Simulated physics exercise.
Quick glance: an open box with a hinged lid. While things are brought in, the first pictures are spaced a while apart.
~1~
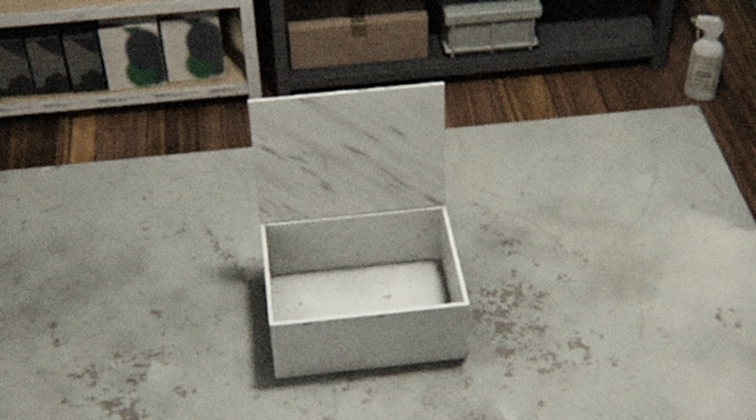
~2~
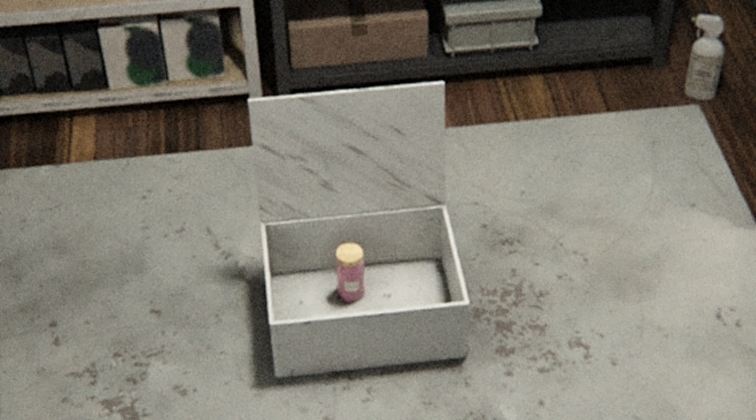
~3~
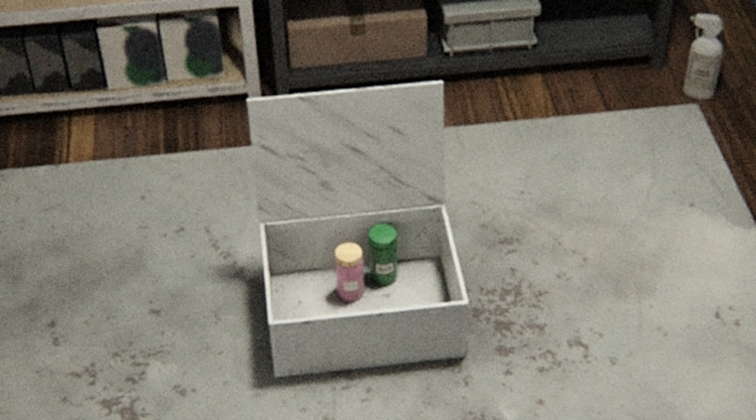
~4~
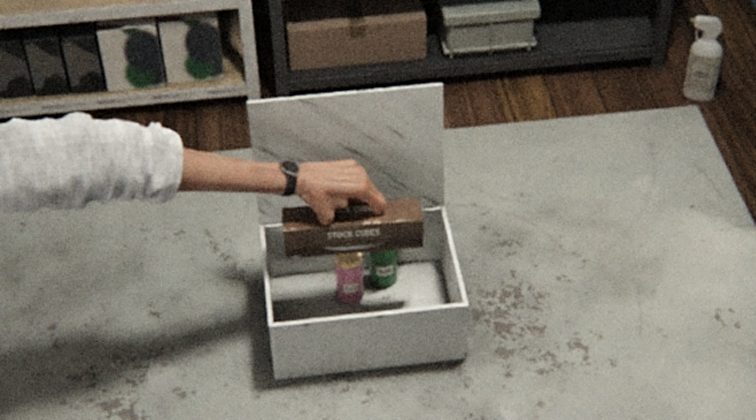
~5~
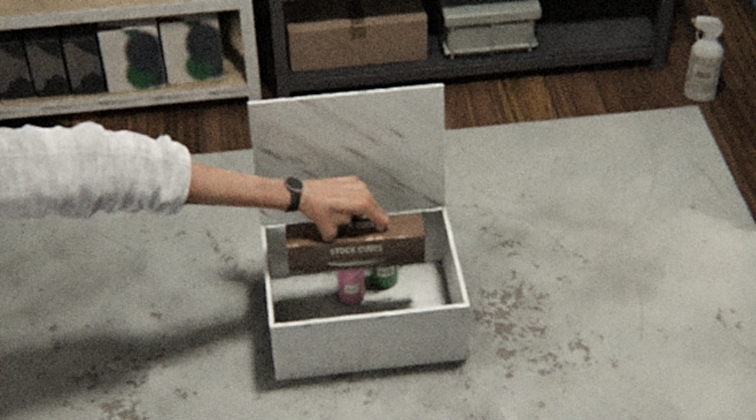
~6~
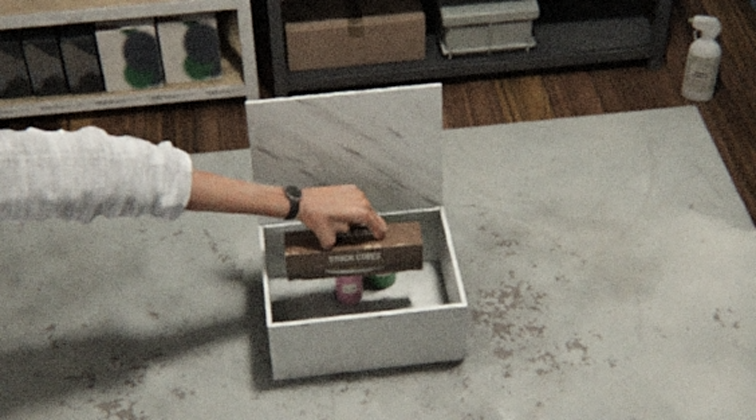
At the start, an open white box with a raised hinged lid sits empty on a worn gray surface. A pink shaker with a pale top appears inside, then a green shaker beside it. A hand reaches in from the left and lowers a brown carton into the box, still gripping it.
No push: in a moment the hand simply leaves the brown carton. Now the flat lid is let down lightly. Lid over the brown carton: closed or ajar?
Closed.
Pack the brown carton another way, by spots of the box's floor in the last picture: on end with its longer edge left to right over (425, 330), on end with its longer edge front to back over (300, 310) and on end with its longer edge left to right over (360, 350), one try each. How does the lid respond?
The lid is kept raised the first time, is kept raised the second time and is kept raised the third time.
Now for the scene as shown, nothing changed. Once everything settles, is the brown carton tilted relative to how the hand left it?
It ends up tilted.
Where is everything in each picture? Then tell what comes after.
In the first frame, the last thing is not in view yet.
In the second frame, the last thing is not in view yet.
In the third frame, the last thing is not in view yet; green shaker (383, 255).
In the fourth frame, coming down; brown carton (353, 228); green shaker (383, 257).
In the fifth frame, coming down; brown carton (355, 244).
In the sixth frame, put in, still held; brown carton (354, 251).
Then, 1.10 s after the last picture, lid starting down; brown carton on its side near (358, 321).
Then, 1.90 s after the last picture, lid 35° above the rim; brown carton on its side near (358, 321).
At rest, lid shut; tipped over in the box, brown carton; the other 2 in place. Seen from the same camera at the end, brown carton near (358, 321).
